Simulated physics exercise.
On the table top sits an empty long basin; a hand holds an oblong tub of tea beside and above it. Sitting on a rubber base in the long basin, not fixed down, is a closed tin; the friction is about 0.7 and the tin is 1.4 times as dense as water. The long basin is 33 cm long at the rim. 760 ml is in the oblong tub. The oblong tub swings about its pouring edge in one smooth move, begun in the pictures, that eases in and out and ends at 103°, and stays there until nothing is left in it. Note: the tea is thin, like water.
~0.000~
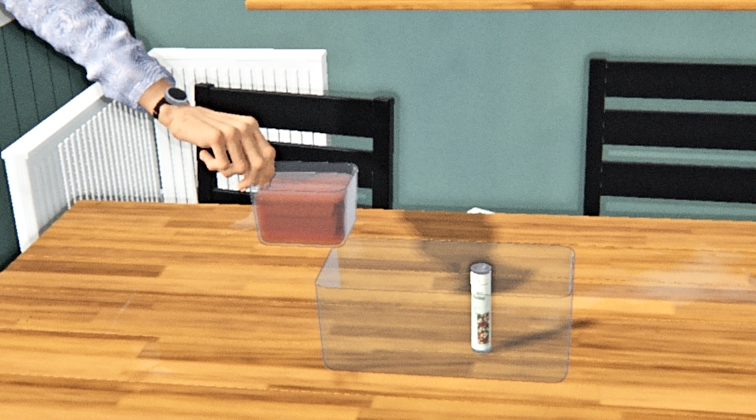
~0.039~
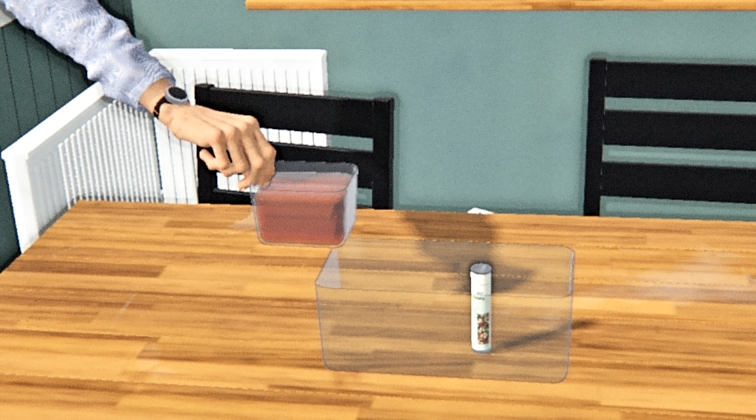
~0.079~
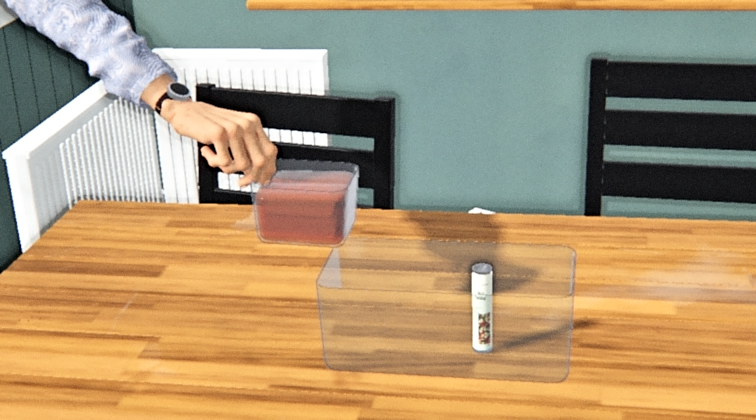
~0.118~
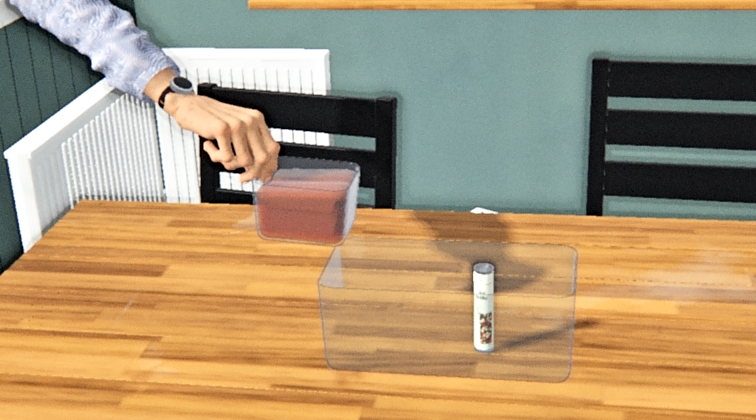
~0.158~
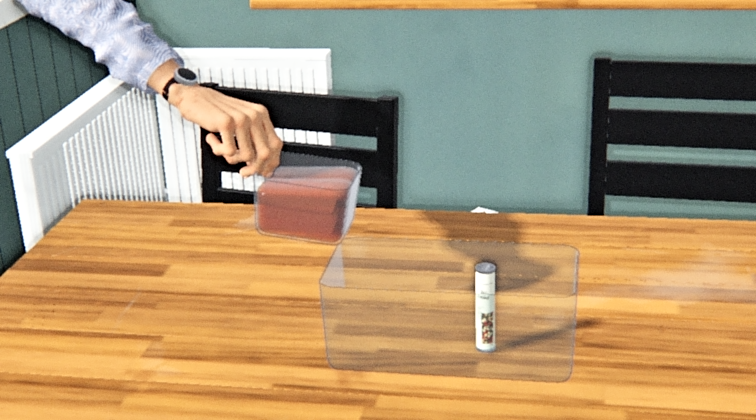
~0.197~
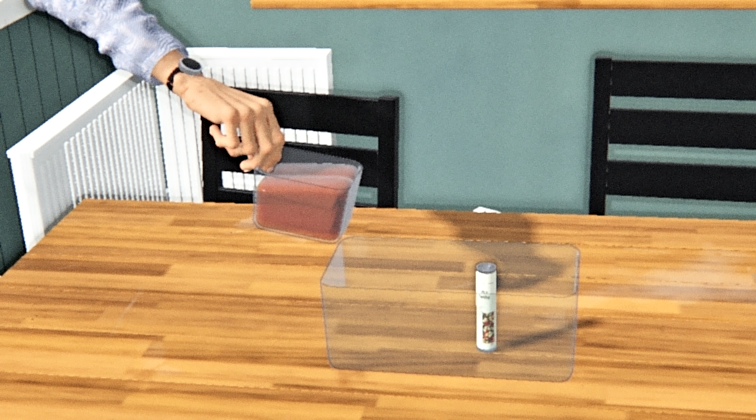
A hand in a pale blue knitted sleeve, wearing a dark watch, holds a clear oblong tub of reddish-brown tea above a striped wooden table, seen from slightly above. To the right, a larger empty clear basin surrounds an upright white tin with a dark top, before black chairs, white panelling and a green wall. The hand gradually tilts the tub slightly rightward, while the view barely shifts.
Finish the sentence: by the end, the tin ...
By the end, the tin is still upright.
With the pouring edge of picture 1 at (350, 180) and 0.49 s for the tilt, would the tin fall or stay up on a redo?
Then it goes over.
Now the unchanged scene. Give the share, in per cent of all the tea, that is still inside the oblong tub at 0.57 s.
Some 64 % of it is still there.
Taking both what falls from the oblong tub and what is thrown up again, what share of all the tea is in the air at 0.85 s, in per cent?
About 22 % of the total.
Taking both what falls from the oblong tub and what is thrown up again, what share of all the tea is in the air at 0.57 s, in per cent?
It comes to roughly 30 per cent.
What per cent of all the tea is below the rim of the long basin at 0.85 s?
About 68 per cent.
After 0.57 s the tilt is 68° and 64 per cent is still to pour; the tin stands where it began.
After 0.85 s the tilt is 100° and 11 per cent is still to pour; the tin stands where it began.
After 1.14 s the tilt is 103° and 0 per cent is still to pour; the tin stands where it began.
After 1.45 s the tilt is 103° and 0 per cent is still to pour; the tin stands where it began.
In the end the tin stands where it began.
